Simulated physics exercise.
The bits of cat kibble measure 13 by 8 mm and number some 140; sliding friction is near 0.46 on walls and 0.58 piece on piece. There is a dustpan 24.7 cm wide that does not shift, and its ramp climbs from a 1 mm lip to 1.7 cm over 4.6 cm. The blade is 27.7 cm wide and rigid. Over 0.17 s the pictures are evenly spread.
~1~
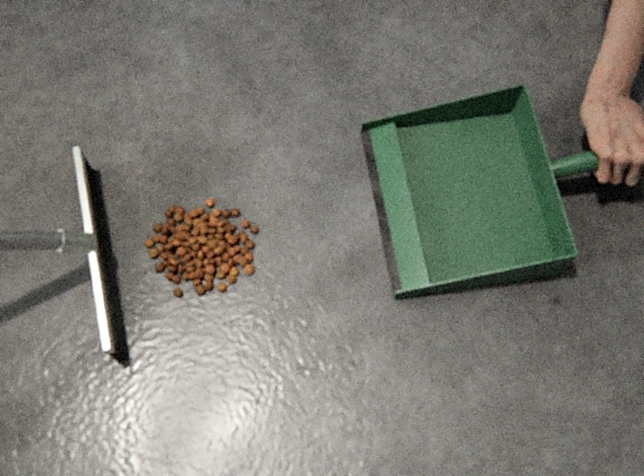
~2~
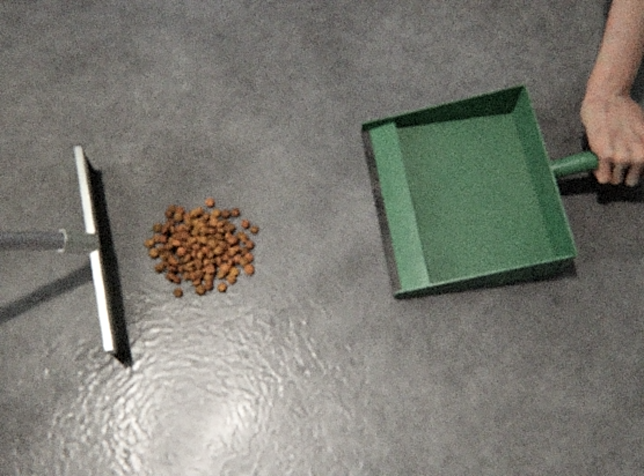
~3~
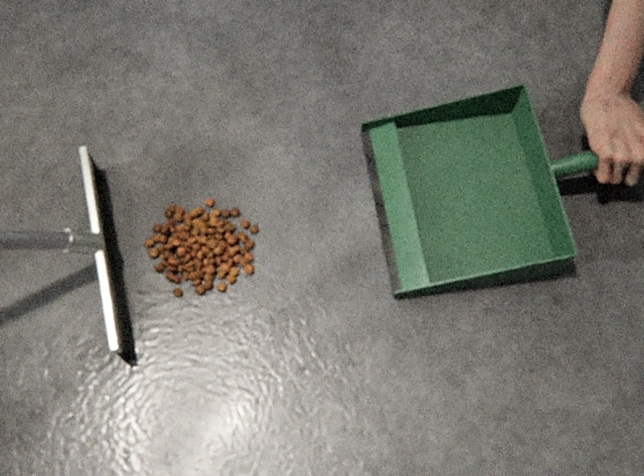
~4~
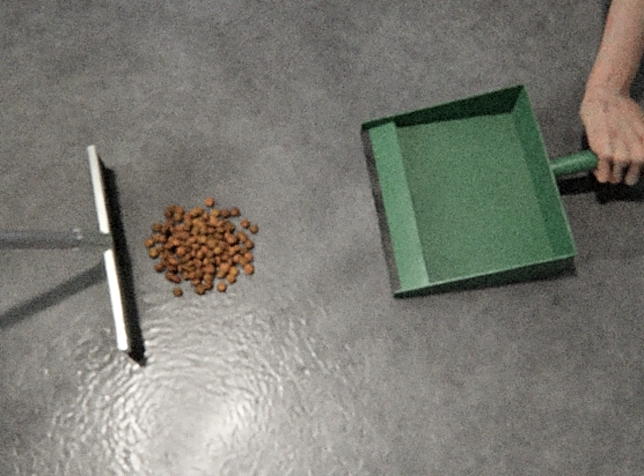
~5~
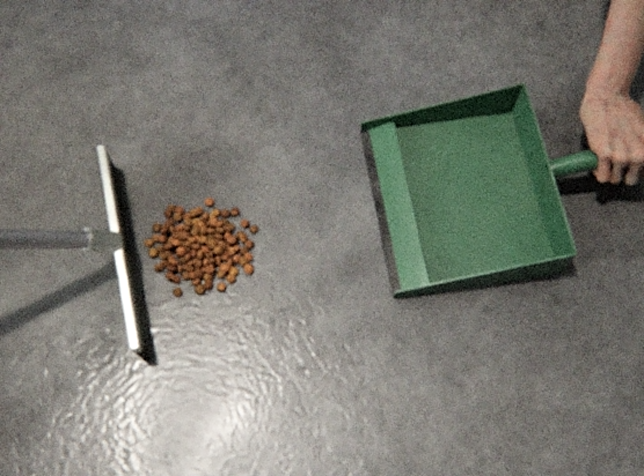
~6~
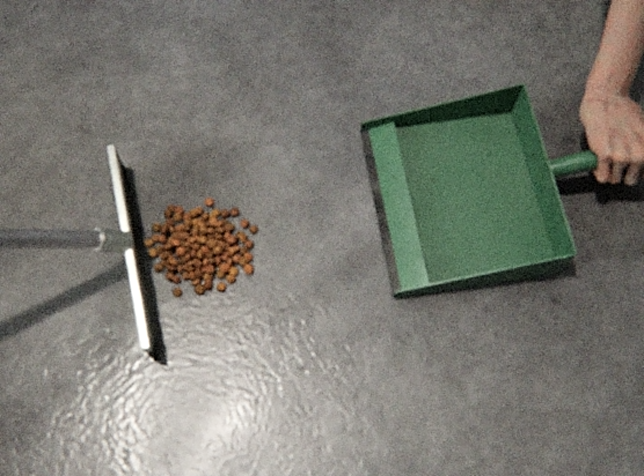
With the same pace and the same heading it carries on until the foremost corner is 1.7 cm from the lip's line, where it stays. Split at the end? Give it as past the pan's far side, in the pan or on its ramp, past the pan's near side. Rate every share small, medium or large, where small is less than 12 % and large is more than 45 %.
Ratings - far side: Small; pan: Medium; near side: Small.
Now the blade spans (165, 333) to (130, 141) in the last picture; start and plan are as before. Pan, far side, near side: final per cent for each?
You'd see pan at 35, far at 0 and near at 0.
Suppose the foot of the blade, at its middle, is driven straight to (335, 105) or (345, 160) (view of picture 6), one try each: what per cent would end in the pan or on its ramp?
About 20 and 40 per cent.
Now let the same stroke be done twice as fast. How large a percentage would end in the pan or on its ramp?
Some 30 %.
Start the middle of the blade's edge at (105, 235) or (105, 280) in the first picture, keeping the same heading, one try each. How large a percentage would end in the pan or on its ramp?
About 30 and 20 per cent.
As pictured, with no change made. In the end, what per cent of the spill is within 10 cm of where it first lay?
0 percent, roughly.
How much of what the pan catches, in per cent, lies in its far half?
Roughly 20 in a hundred.
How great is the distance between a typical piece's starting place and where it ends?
Around 24 centimetres.
Then, 0.38 s after the last picture, middle of the blade 18 cm from the lip; 0 % over the lip, far side 0 %, near side 0 %.
Then, 0.63 s after the last picture, middle of the blade 9 cm from the lip; 0 % over the lip, far side 0 %, near side 0 %.
Then, 0.99 s after the last picture, middle of the blade 3 cm from the lip; 25 % over the lip, far side 0 %, near side 0 %.
In the end, far side 0 %, pan 25 %, near side 0 %, in front of the lip or behind the blade 70 %.
